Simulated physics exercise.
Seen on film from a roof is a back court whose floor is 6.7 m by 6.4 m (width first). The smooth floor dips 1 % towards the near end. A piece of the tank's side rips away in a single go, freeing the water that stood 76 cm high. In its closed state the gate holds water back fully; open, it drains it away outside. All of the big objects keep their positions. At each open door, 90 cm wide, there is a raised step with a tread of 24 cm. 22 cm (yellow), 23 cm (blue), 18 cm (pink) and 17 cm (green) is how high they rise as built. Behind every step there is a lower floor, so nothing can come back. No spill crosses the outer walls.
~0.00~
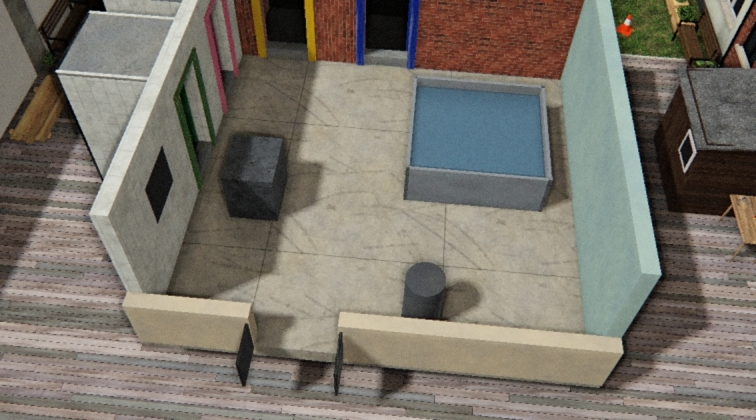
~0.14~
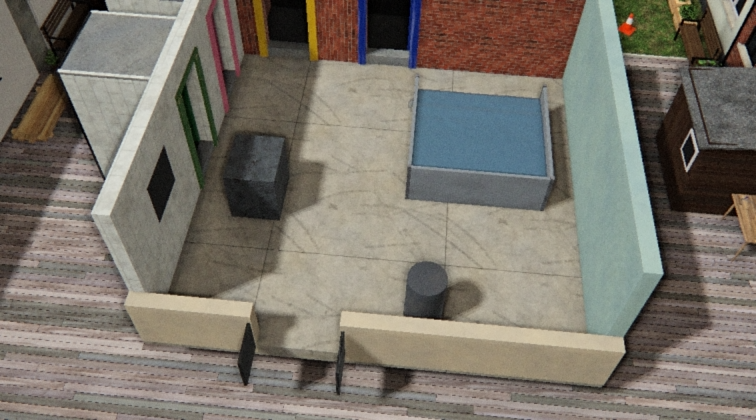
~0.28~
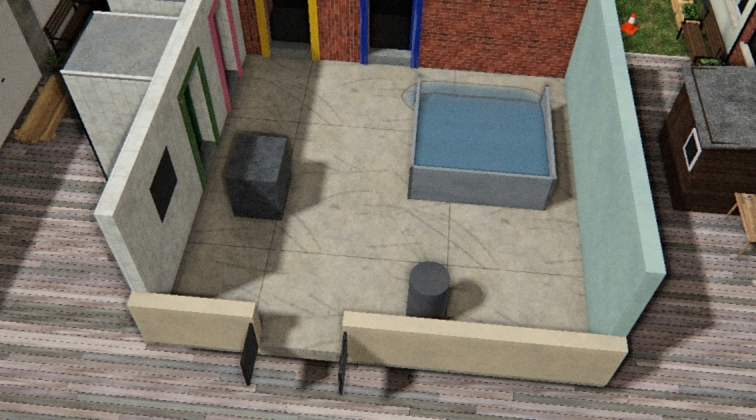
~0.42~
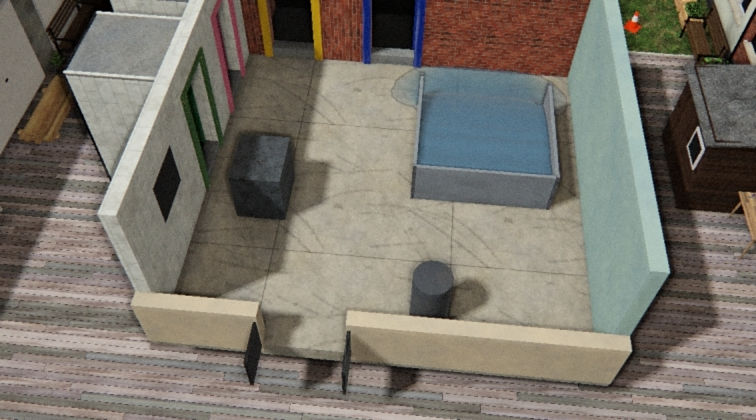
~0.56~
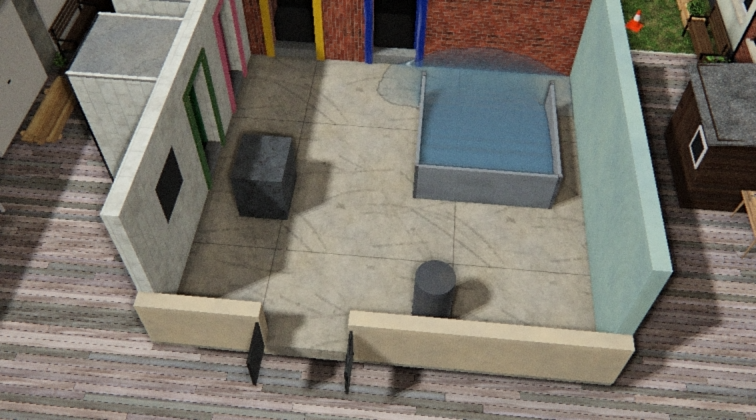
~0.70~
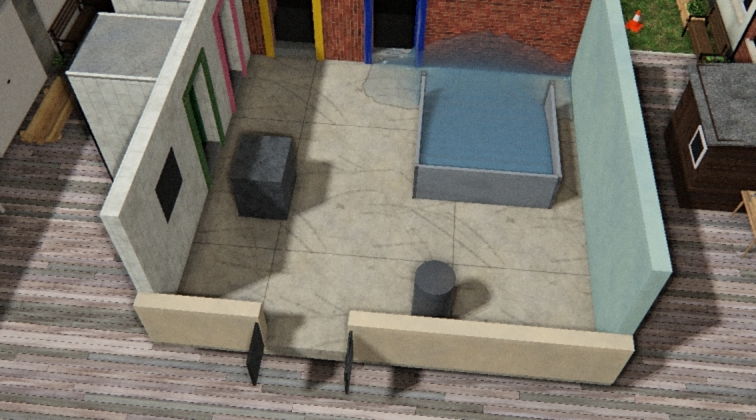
A large grey tank of blue water stood in a walled courtyard until its far side gave way, and water poured out behind it, spreading in a thin sheet towards the brick wall and the left.
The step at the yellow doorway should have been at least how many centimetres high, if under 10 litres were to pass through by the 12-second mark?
At least some 12.5 cm.
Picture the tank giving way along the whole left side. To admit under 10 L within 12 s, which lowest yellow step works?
Estimate: Near 27 cm.
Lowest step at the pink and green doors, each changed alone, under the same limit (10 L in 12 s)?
About 26 cm at pink and about 13.5 cm at green.
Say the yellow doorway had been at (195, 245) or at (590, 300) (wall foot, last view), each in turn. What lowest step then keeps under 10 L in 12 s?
7.5 and 8.5 cm.
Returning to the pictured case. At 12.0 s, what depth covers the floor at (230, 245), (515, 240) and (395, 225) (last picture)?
Depths of roughly 6 cm, 10 cm and 6 cm, in that order.
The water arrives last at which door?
I'd say the green one.
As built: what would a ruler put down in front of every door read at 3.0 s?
In cm - yellow: 8, blue: 20, pink: 30, green: 13.
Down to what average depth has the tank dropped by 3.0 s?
Around 25 cm on average.
After 1.4 s water covers 15 % of the floor, deepest (65 cm) near (560, 79); 2 cm at the yellow door, 0 litres in over its 22 cm step.
After 3.0 s water covers 50 % of the floor, deepest (44 cm) near (598, 360); 8 cm at the yellow door, 0 litres in over its 22 cm step.
After 12.0 s water covers 100 % of the floor, deepest (18 cm) near (596, 349); 9 cm at the yellow door, 0 litres in over its 22 cm step.
At the yellow door as built, the water arrived by 1.4 s and peaked near 14 cm at 7.0 s.
With a step of 11.5 cm, 14 litres would have come in within the 12 s; with 13.5 cm, 7 litres. So under 10 litres takes about 12.5 cm.
